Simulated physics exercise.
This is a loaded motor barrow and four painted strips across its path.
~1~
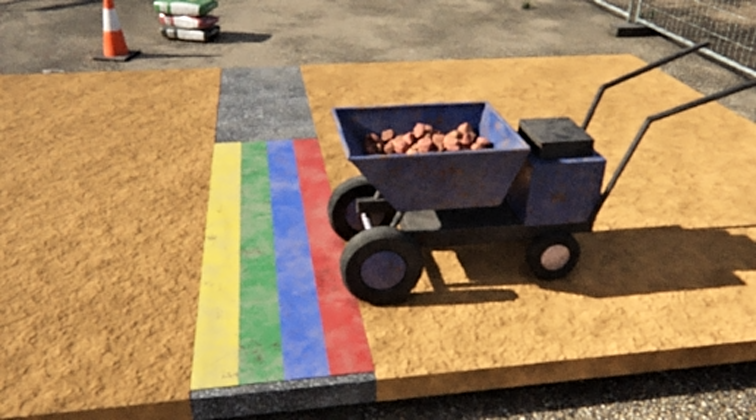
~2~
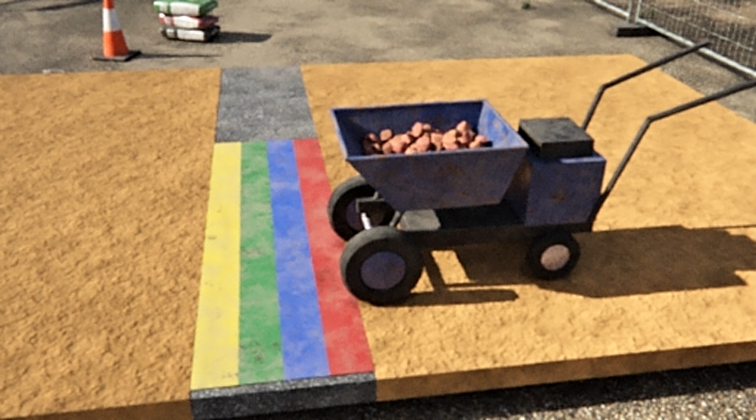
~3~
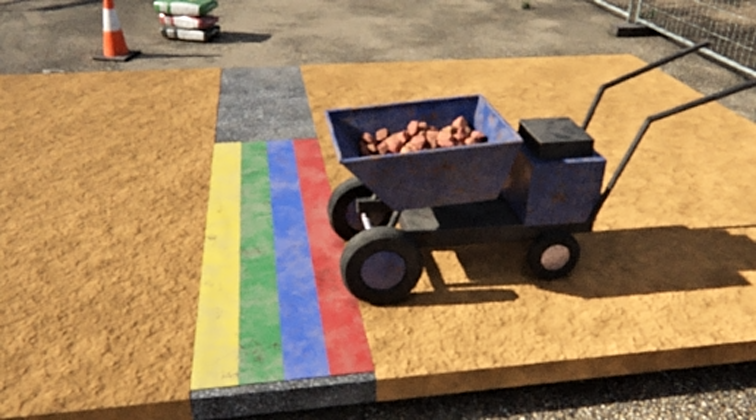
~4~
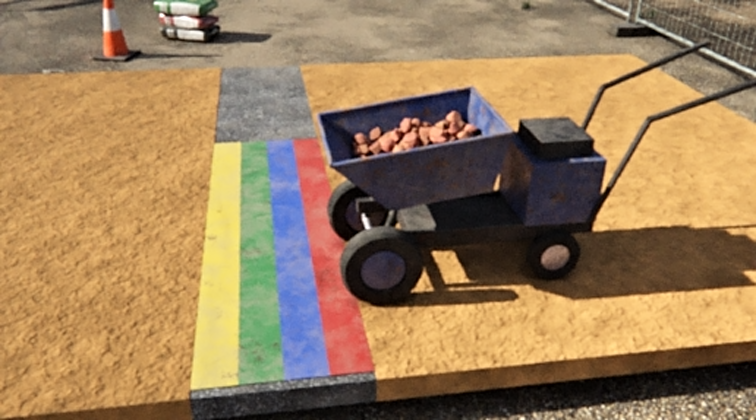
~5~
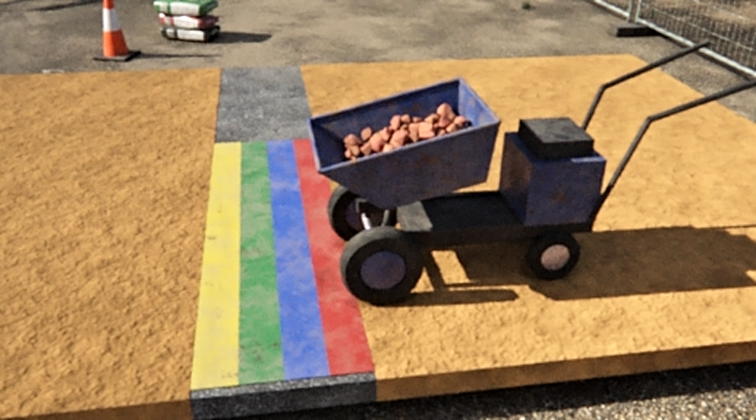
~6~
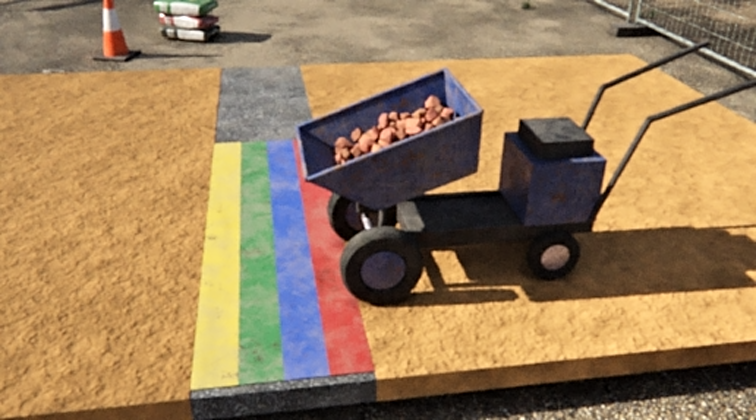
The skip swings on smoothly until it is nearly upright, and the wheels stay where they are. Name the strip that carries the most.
Most covered: The yellow band.
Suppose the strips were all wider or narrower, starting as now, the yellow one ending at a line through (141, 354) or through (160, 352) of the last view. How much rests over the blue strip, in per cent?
About 10 and 0 per cent.
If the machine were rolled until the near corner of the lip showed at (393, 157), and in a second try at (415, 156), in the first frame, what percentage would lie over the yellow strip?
Near 30 % and 20 %.
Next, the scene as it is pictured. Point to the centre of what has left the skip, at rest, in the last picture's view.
Close to (211, 274).
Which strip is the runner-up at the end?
In second place: The strip in green.
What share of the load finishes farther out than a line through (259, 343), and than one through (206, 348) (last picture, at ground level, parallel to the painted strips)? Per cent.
Near 90 % and 50 %.
Just after the last frame, skip tipped steeply; every one in the skip.
A moment on, skip tipped right over; the larger part in the skip; just a few over the green strip; about a tenth over the yellow strip; just a few falling; just a few off the paint.
Further on, skip tipped right over; about a tenth in the skip; just a few over the blue strip; about a tenth over the green strip; roughly a third over the yellow strip; roughly a third off the paint.
When it is over, skip tipped right over; about a tenth in the skip; not one over the red strip; just a few over the blue strip; roughly a quarter over the green strip; roughly a third over the yellow strip; roughly a third off the paint.
